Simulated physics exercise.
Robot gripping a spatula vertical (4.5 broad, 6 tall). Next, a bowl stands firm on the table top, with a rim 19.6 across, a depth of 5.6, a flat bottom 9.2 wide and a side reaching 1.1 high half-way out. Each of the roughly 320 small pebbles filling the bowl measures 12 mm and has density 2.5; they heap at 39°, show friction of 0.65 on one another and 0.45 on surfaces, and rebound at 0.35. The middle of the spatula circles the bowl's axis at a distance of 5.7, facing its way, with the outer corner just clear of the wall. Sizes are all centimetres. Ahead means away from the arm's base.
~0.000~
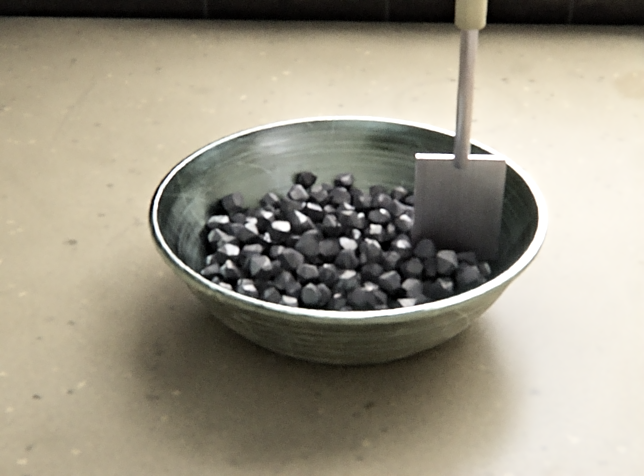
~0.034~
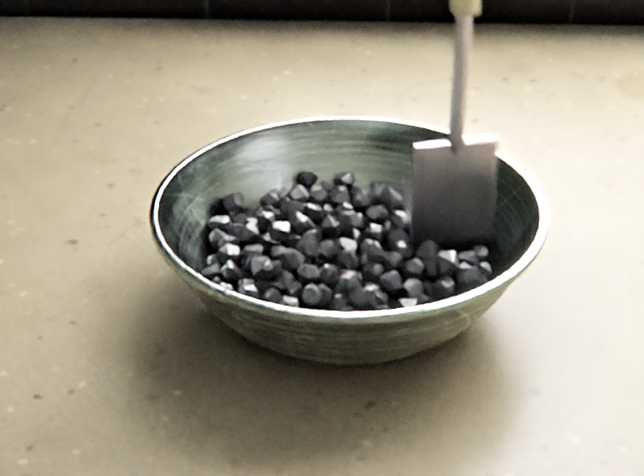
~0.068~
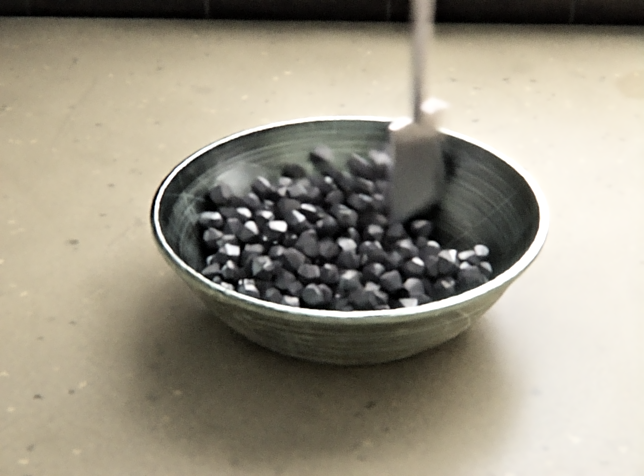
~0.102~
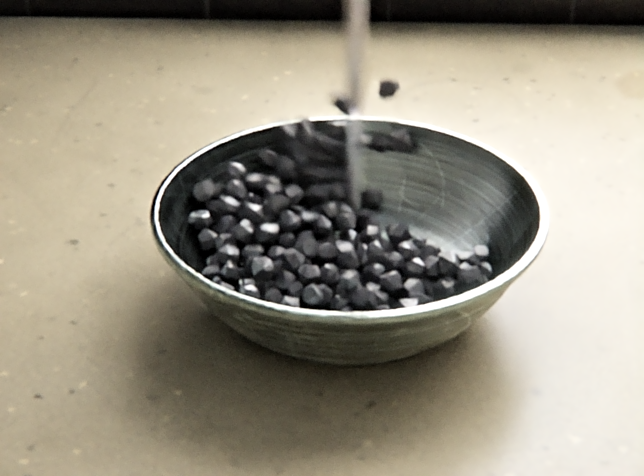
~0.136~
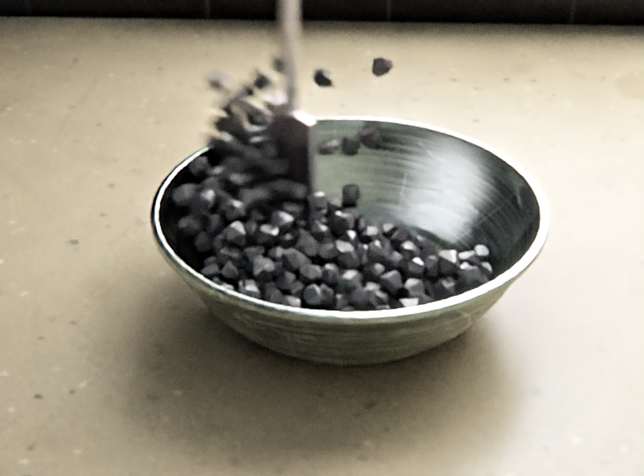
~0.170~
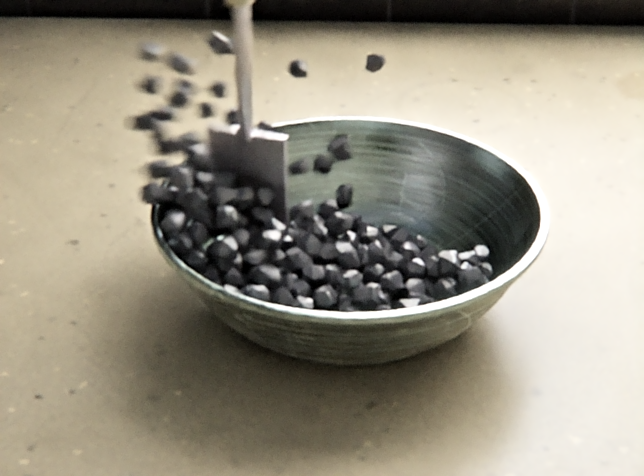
On a pale speckled countertop, a flat metal spatula swept leftward around the back of a green bowl of dark, chunky pieces, pushing them into a heap at the left and flinging several above the rim.
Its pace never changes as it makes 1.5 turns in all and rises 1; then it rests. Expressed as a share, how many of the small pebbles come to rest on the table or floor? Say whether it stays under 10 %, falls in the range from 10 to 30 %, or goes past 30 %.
The share goes past 30 %.
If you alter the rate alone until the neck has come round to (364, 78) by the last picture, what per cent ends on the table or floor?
I'd put it close to 25 per cent.
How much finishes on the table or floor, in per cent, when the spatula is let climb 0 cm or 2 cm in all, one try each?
50 % and 25 %.
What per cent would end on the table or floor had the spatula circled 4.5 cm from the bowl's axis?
It would be close to 50 per cent then.
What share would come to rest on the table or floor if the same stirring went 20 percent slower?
Estimated share: About 35 per cent.
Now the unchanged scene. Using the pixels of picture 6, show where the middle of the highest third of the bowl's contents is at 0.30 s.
Look near (447, 264) for its middle.
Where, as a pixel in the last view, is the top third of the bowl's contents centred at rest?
Roughly at pixel (316, 261).
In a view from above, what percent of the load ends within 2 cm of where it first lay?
About 30 percent.
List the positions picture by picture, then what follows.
The first frame shows spatula neck at (463, 130), 0° round; upper third of the load around (340, 248), from x 215 to 480, top at y 180; 323 in the bowl.
The second frame shows spatula neck at (458, 115), 16° round; upper third of the load around (341, 248), from x 215 to 480, top at y 180.
The third frame shows spatula neck at (419, 88), 52° round; upper third of the load around (338, 227), from x 215 to 480, top at y 130.
The fourth frame shows spatula neck at (355, 77), 89° round; upper third of the load around (305, 212), from x 200 to 485, top at y 85; 322 in the bowl, 1 in flight or on the tool.
The fifth frame shows spatula neck at (290, 83), 125° round; upper third of the load around (264, 203), from x 185 to 485, top at y 65; 318 in the bowl, 5 in flight or on the tool.
The sixth frame shows spatula neck at (244, 105), 162° round; upper third of the load around (226, 212), from x 140 to 485, top at y 45; 305 in the bowl, 18 in flight or on the tool.
By 0.30 s, 304° round, highest piece 10 above the table; 258 in the bowl, 15 on the table or floor, 50 in flight or on the tool.
By 0.43 s, 87° round, highest piece 8 above the table; 221 in the bowl, 72 on the table or floor, 30 in flight or on the tool.
By 0.70 s, 180° round, highest piece 4 above the table; 201 in the bowl, 122 on the table or floor.
By 1.40 s, 180° round, highest piece 4 above the table; 201 in the bowl, 122 on the table or floor.
Final count, 201 in the bowl, 122 on the table or floor. That is 38 % on the table or floor.
